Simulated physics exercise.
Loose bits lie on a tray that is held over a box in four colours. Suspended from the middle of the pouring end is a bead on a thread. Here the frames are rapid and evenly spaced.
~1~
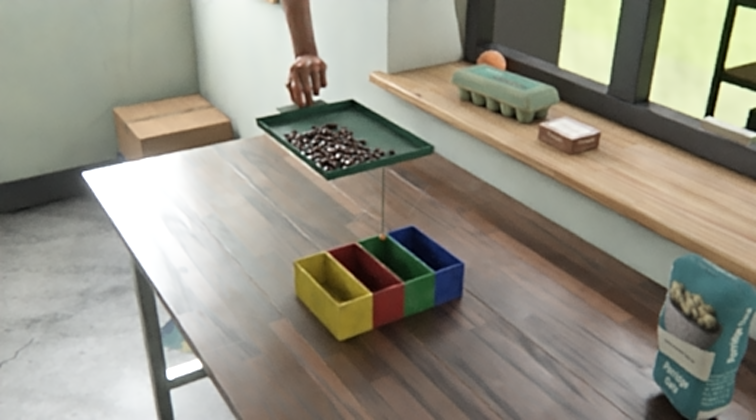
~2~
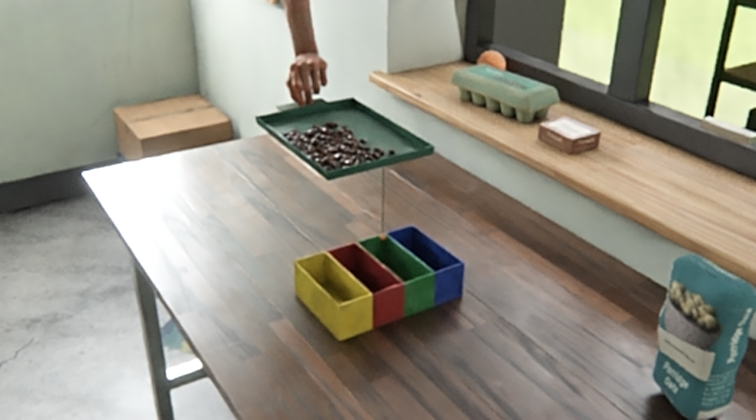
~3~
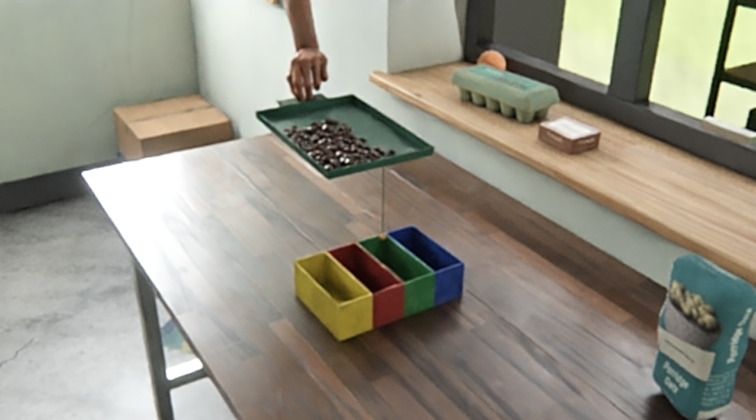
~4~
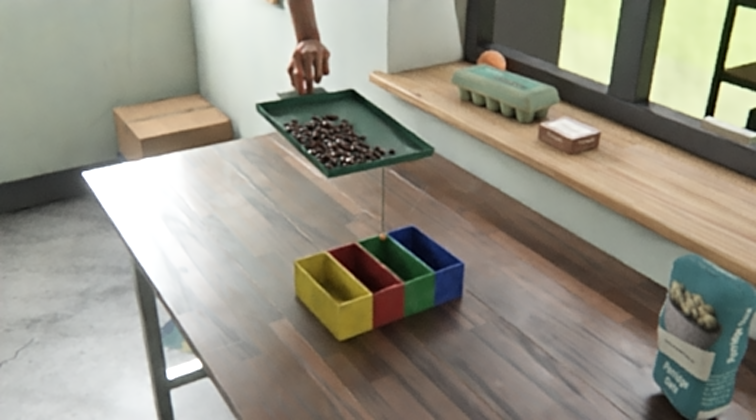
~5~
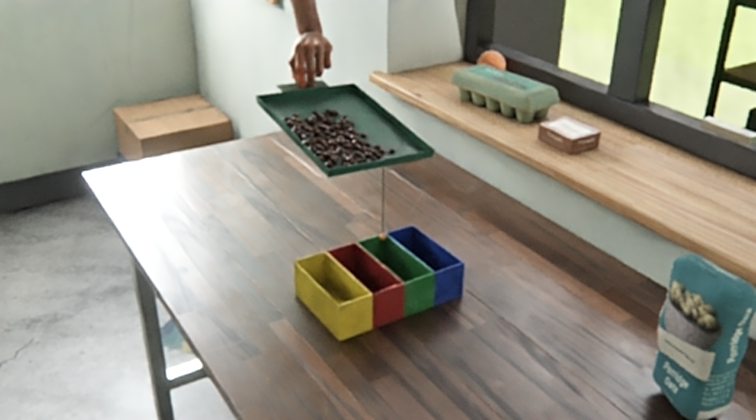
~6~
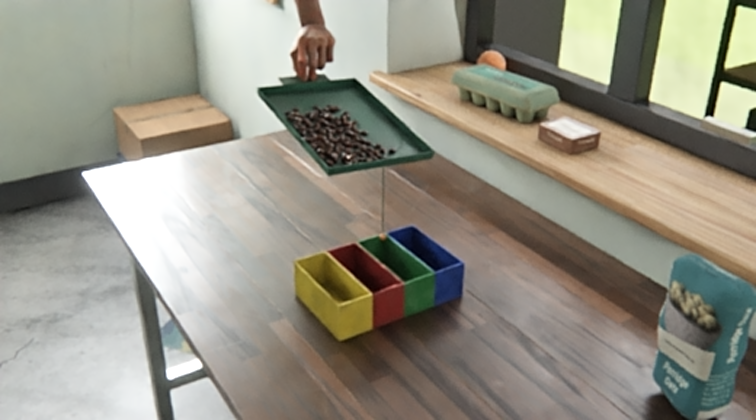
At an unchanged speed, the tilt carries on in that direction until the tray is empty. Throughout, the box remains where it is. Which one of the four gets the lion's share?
Lion's share: Blue.
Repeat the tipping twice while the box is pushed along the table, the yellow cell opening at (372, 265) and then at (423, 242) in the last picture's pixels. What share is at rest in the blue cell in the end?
You'd get 20 in a hundred the first time and 0 in a hundred the second.
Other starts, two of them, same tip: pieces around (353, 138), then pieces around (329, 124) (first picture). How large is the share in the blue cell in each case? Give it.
It's 50 percent the first time and 50 percent the second.
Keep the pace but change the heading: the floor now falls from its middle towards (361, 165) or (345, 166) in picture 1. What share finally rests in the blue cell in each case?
About 10 and 0 percent.
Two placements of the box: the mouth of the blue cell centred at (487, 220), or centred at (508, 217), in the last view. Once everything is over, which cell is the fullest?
The cell in red, then the yellow one.
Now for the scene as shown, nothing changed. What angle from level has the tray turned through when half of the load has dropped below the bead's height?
Reading: Some 95°.
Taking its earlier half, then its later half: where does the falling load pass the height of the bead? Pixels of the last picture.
First roughly (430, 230), then roughly (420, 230).
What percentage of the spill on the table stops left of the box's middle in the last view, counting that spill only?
Close to 0 per cent.
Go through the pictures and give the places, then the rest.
The first picture shows corners of the pouring end near (328, 172) and (433, 146), level; middle of the load near (340, 147), flat chocolate drops; bead on its thread near (383, 237); yellow cell near (355, 314); red cell near (388, 303); green cell near (419, 292); blue cell near (449, 281).
The second picture shows corners of the pouring end near (328, 171) and (433, 146), level; middle of the load near (340, 146).
The third picture shows corners of the pouring end near (328, 171) and (433, 147), tipped barely, lowest at the right corner; middle of the load near (340, 144).
The fourth picture shows corners of the pouring end near (328, 170) and (433, 148), tipped a little, lowest at the right corner; middle of the load near (340, 142).
The fifth picture shows corners of the pouring end near (329, 169) and (433, 149), tipped a little, lowest at the right corner; middle of the load near (341, 139).
The sixth picture shows corners of the pouring end near (330, 168) and (434, 151), tipped a little, lowest at the right corner; middle of the load near (341, 136); yellow cell near (355, 314); red cell near (388, 303); green cell near (419, 292); blue cell near (449, 281).
Shortly afterwards, tray tipped steeply; all but a few on the tray; only a few falling or outside the box.
Next, tray tipped right over; near a quarter on the tray; a little in the blue cell; a little in the green cell; near half falling or outside the box.
Some moments later, tray tipped past a quarter turn; near a third in the blue cell; a little in the green cell; near half falling or outside the box.
In the end, tray tipped past a quarter turn; near a third in the blue cell; a little in the green cell; none at all in the yellow cell; none at all in the red cell; near half outside the box.
